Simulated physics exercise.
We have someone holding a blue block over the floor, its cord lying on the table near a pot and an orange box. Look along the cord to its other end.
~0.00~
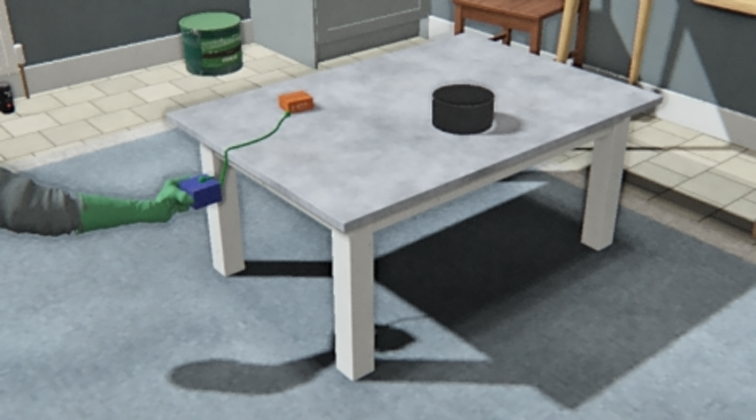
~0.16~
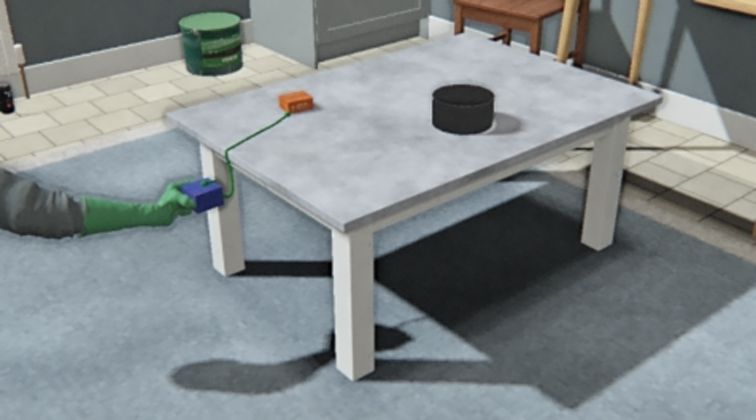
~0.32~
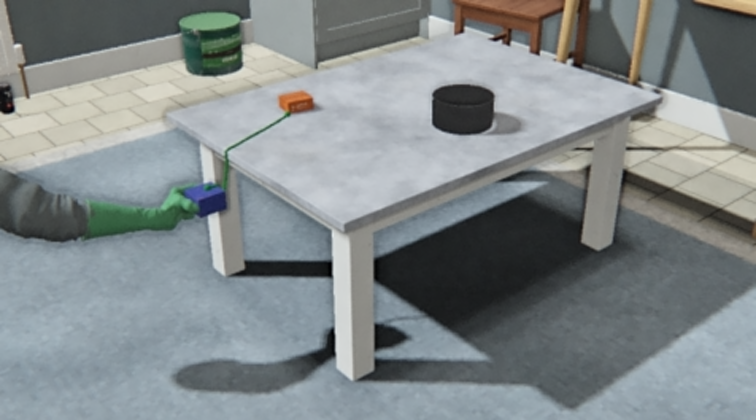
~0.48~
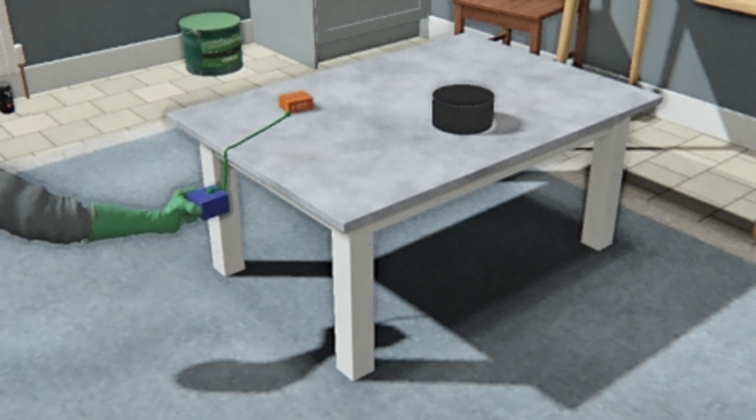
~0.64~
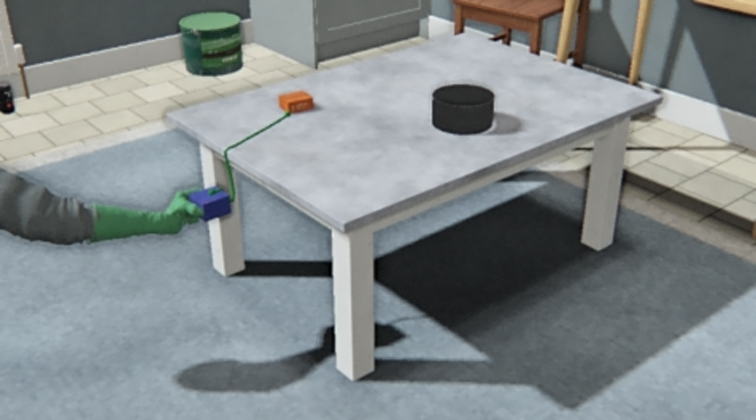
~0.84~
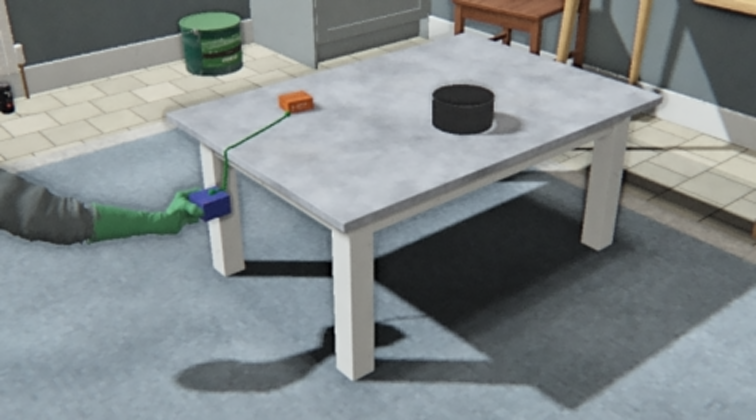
A blue block in a green-gloved hand moved slightly down and to the right beside the table, then stayed nearly still, its green cord running over the edge to an orange box near a black pot.
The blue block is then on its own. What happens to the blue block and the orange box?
By the end the blue block has gone all the way down, and the orange box has been taken down too.
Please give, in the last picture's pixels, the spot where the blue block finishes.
End point, last frame: (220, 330).
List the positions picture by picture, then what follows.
The first frame shows blue block (201, 191); pot (463, 95); orange box (296, 96).
The second frame shows blue block (203, 196).
The third frame shows blue block (206, 200).
The fourth frame shows blue block (209, 203); cord through (263, 130) (233, 147).
The fifth frame shows blue block (210, 204); cord through (263, 130) (233, 147).
The sixth frame shows blue block (210, 204); pot (463, 95); orange box (296, 96); cord tied to the box, with little slack.
After 1.24 s, block on the floor near (224, 325); pot unmoved; box tugged along near (198, 157).
After 1.56 s, block on the floor near (220, 330); pot unmoved; box down on the floor.
At rest, block on the floor near (220, 330); pot unmoved; box down on the floor. The blue block lands on the floor and the orange box follows it down.
